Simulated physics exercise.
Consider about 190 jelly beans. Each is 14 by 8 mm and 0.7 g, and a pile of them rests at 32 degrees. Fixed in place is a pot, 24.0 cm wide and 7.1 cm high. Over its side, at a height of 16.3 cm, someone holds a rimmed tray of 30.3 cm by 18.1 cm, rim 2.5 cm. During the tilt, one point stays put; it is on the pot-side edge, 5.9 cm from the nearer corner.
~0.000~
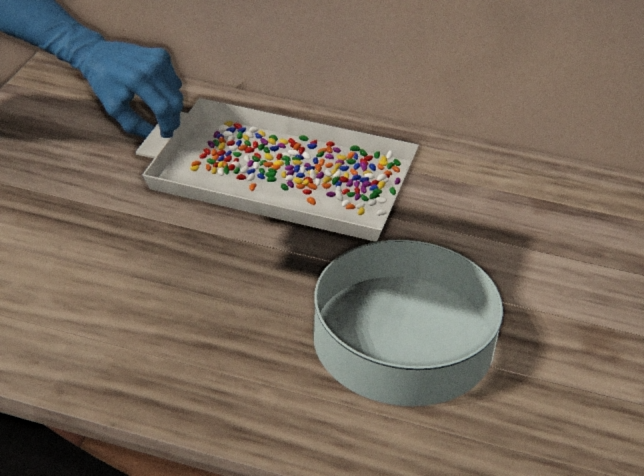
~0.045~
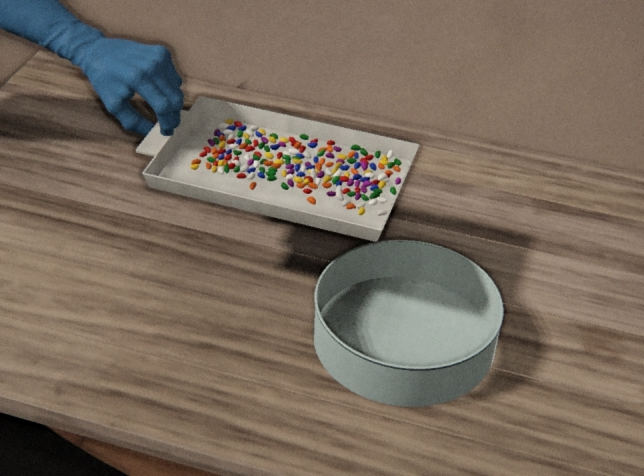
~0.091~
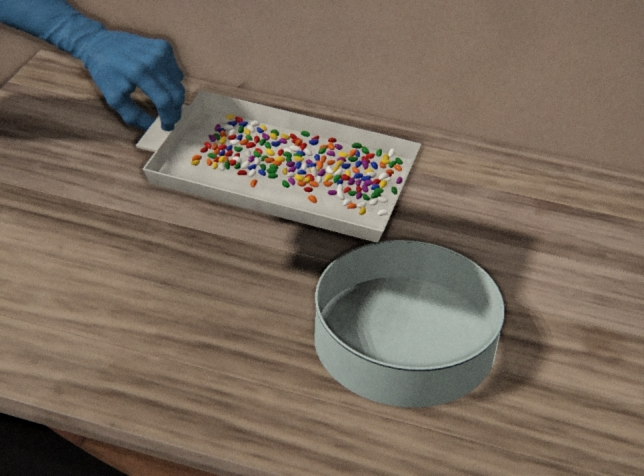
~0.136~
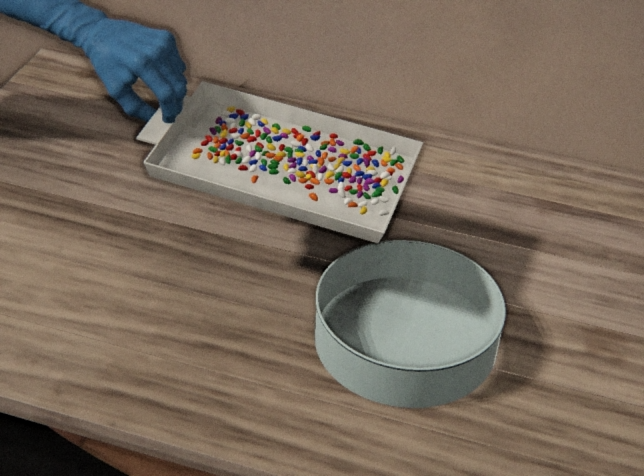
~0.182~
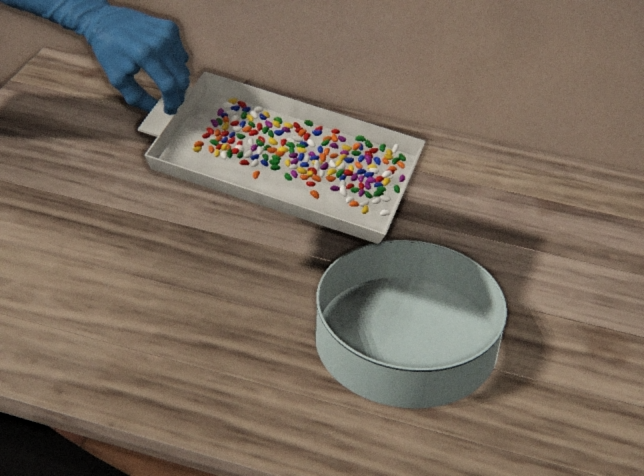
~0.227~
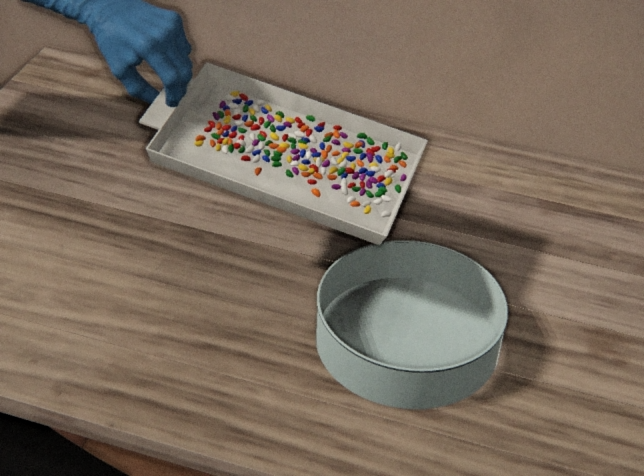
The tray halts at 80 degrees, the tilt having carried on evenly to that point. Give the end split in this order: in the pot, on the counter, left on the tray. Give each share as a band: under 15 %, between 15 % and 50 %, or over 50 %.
Shares by band: Pot over 50 %, counter under 15 %, left on the tray under 15 %.
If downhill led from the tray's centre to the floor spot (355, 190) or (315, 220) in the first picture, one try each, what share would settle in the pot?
Near 50 and 90 per cent, in that order.
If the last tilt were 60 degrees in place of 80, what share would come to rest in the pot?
That comes out at some 20 per cent.
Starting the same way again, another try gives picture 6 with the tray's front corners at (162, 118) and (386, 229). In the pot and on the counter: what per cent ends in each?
Pot: 40, counter: 20.
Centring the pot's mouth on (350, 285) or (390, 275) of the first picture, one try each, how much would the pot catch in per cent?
90 and 90 %.
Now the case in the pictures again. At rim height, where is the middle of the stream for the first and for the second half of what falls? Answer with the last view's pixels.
It passes about (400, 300) first and (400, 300) afterwards.
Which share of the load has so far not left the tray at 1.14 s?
About 85 per cent.
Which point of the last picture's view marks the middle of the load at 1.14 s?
Roughly (384, 220).
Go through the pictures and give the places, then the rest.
Tray tilt 0 degrees, front corners at (149, 173) and (378, 226); middle of the pieces at (297, 163); pot at (409, 300), in the first frame.
Tray tilt 1 degrees, front corners at (149, 172) and (378, 226); middle of the pieces at (298, 162), in the second frame.
Tray tilt 2 degrees, front corners at (150, 167) and (379, 227); middle of the pieces at (299, 160), in the third frame.
Tray tilt 5 degrees, front corners at (151, 161) and (380, 228), lowest corner right front; middle of the pieces at (300, 155), in the fourth frame.
Tray tilt 7 degrees, front corners at (152, 154) and (382, 229), lowest corner right front; middle of the pieces at (302, 151), in the fifth frame.
Tray tilt 10 degrees, front corners at (153, 147) and (383, 231), lowest corner right front; middle of the pieces at (303, 147); pot at (412, 301). Its pace works out near 60 degrees a second, in the sixth frame.
Then, at 0.78 s, tilt 43 degrees; the tray holds 100 %, the pot 0 %.
After 1.14 s, tilt 65 degrees; the tray holds 85 %, the pot 15 %.
After 1.60 s, tilt 80 degrees; the tray holds 60 %, the pot 30 %.
At rest (3.0 s), pot 90 %, counter 0 %, tray 10 %.
